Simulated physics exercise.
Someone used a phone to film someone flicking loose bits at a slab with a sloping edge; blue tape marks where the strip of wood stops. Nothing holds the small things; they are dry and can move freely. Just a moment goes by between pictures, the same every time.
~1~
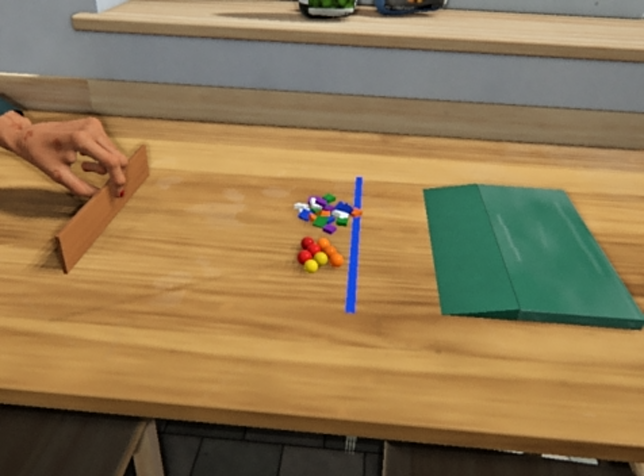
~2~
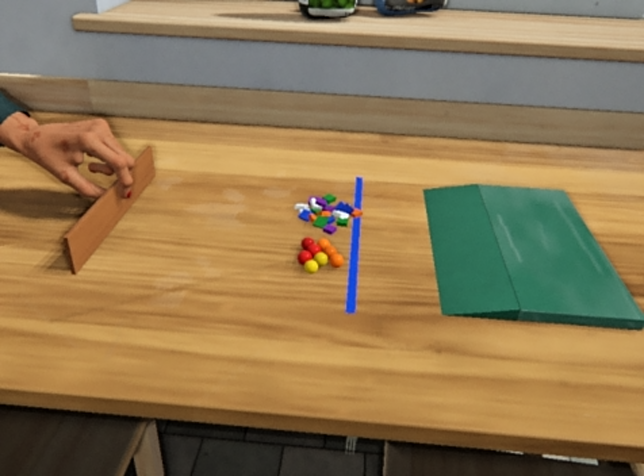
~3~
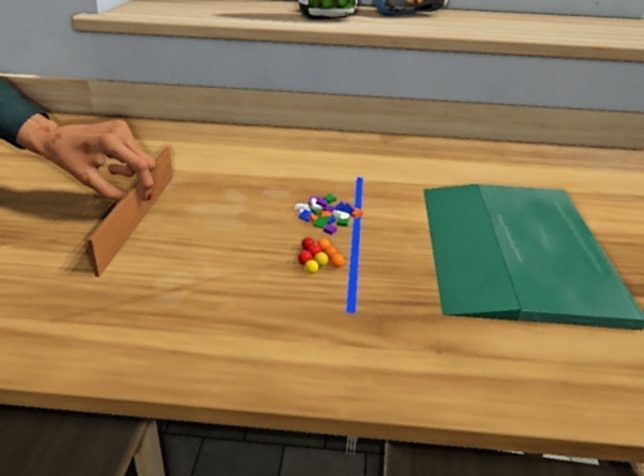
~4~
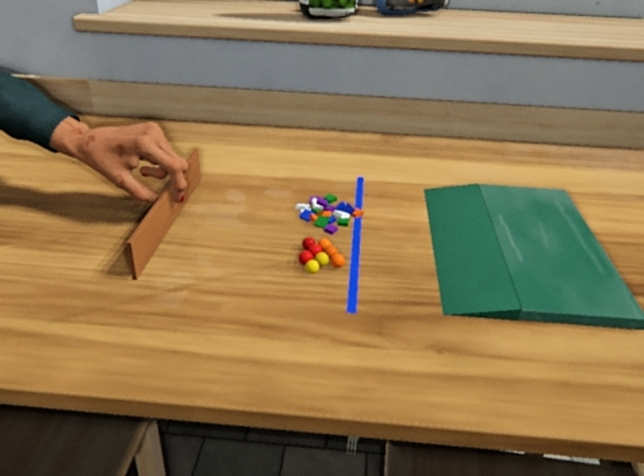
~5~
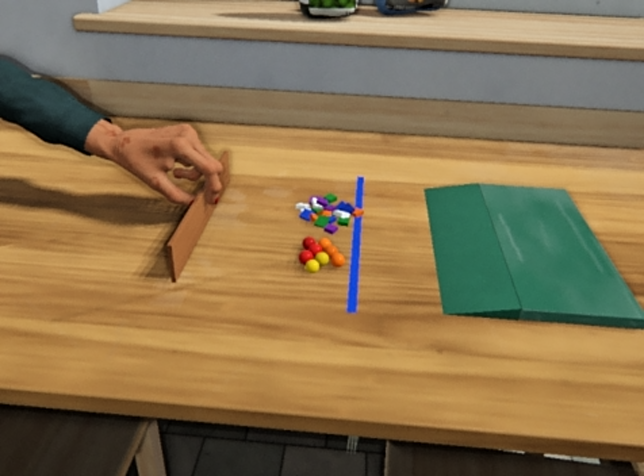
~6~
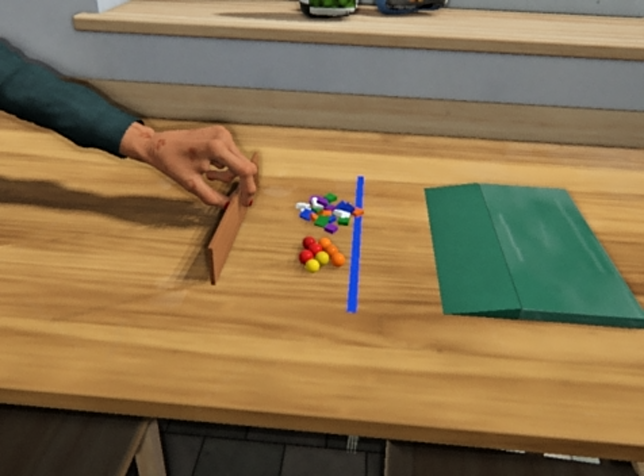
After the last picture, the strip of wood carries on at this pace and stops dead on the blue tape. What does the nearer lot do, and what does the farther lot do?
The nearer lot gets at least some up and the farther lot comes up short.
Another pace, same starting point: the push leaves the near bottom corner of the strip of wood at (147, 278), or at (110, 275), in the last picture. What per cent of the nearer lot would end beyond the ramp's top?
It comes out at around 10 per cent for the first one and around 0 per cent for the other.
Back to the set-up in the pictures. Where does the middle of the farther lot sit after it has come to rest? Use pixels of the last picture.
The middle comes to rest near (425, 220).
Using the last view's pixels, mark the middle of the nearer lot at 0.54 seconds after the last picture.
(552, 259) or thereabouts.
Then, 0.12 s later than the last frame, strip of wood still moving, near (309, 197); nearer lot every one short of the ramp; farther lot every one short of the ramp.
Then, 0.26 s later than the last frame, strip of wood stopped at the blue tape; nearer lot every one short of the ramp; farther lot every one short of the ramp.
Then, 0.54 s later than the last frame, strip of wood stopped at the blue tape; nearer lot the larger part past the top, about a tenth on the ramp; farther lot about a tenth on the ramp, the larger part short of the ramp.
When it is over, strip of wood stopped at the blue tape; nearer lot every one past the top; farther lot not one past the top, about a tenth on the ramp, the larger part short of the ramp.
